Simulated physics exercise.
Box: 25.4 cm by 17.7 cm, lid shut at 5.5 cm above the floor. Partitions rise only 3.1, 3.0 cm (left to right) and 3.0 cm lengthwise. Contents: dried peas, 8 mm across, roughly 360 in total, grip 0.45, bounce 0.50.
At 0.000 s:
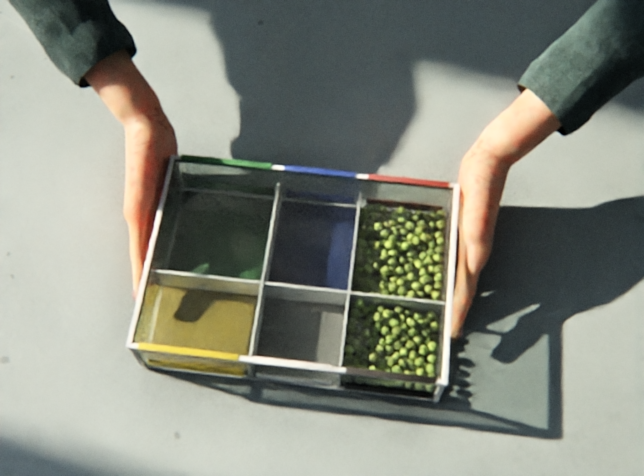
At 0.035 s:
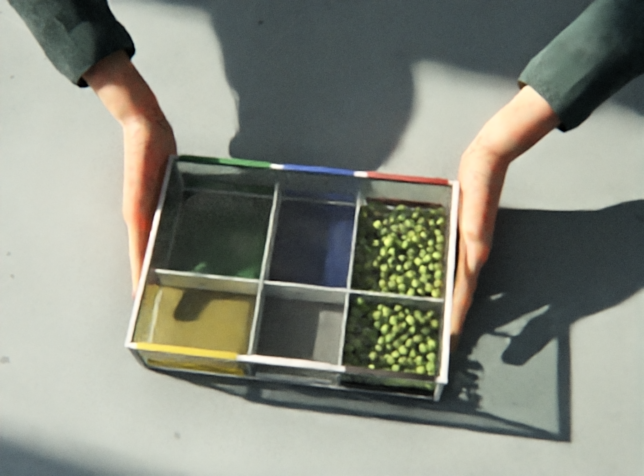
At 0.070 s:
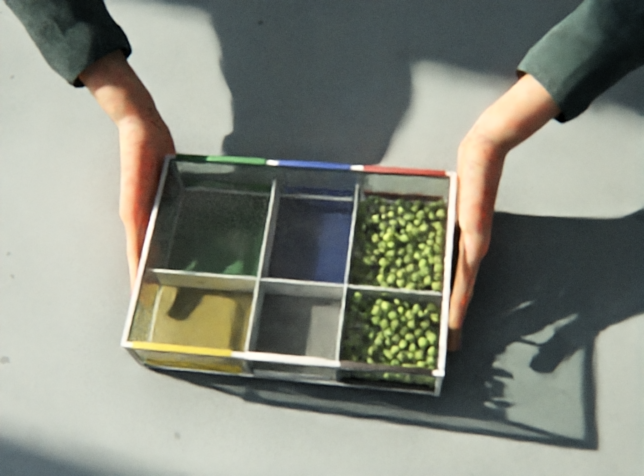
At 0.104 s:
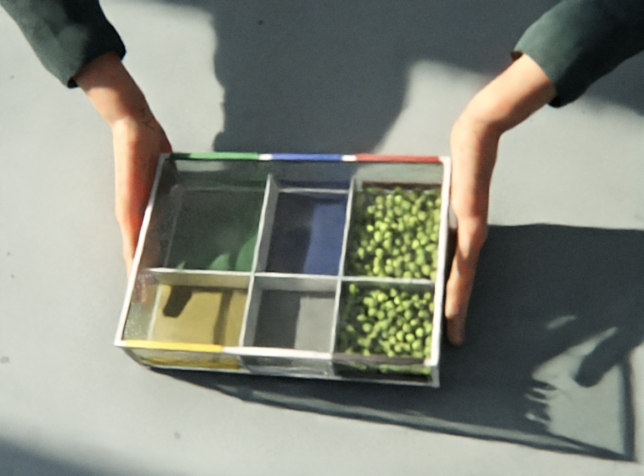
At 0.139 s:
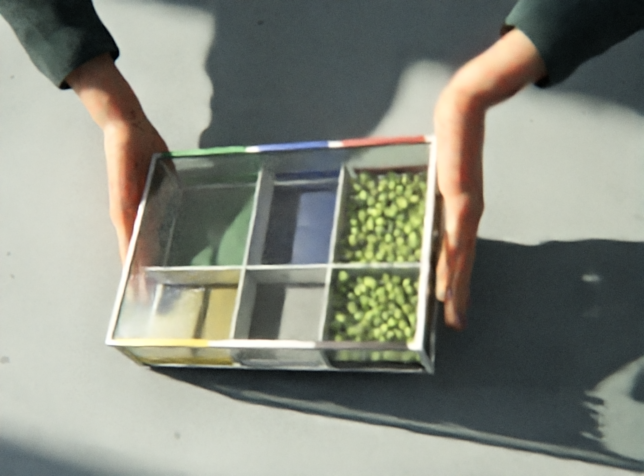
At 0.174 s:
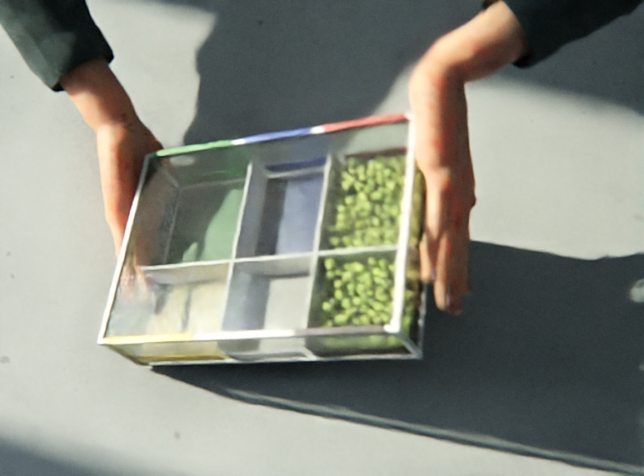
A clear, six-part box with green peas in its two right-hand sections tilted gradually as two hands held its sides, the right hand raising its end while the peas stayed in their sections.
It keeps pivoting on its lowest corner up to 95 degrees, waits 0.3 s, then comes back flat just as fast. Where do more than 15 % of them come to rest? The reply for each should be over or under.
For red compartment it is under, for blue compartment it is under, for green compartment it is over, for yellow compartment it is over, for white compartment it is under, for black compartment it is under.
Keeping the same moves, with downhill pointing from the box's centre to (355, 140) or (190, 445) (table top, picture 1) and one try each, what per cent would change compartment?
First try: About 40 percent; second try: About 65 percent.
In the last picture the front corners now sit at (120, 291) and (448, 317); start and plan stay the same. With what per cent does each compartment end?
Per cent at the finish: Red 65, blue 30, green 5, yellow 0, white 0, black 0.
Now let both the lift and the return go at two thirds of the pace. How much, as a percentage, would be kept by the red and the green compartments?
In that case the red compartment would hold 0 per cent and the green one 60 per cent.
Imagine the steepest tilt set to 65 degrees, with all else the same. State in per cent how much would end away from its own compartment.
About 60 per cent.
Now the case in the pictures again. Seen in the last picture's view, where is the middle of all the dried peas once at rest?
I'd put it at about (199, 263).
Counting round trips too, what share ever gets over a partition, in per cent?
Roughly 100 %.
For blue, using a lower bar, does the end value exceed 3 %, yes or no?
Blue: It does.
Then, at 0.74 s, tilt 95 degrees; red 10 %, blue 10 %, green 40 %, yellow 30 %, white 5 %, black 5 %.
After 1.12 s, tilt 55 degrees; blue 10 %, green 55 %, yellow 35 %, white 5 %.
Then, at 1.59 s, tilt 0 degrees; blue 5 %, green 55 %, yellow 35 %, white 5 %.
At rest (2.1 s), red 0 %, blue 5 %, green 55 %, yellow 35 %, white 5 %, black 0 %.
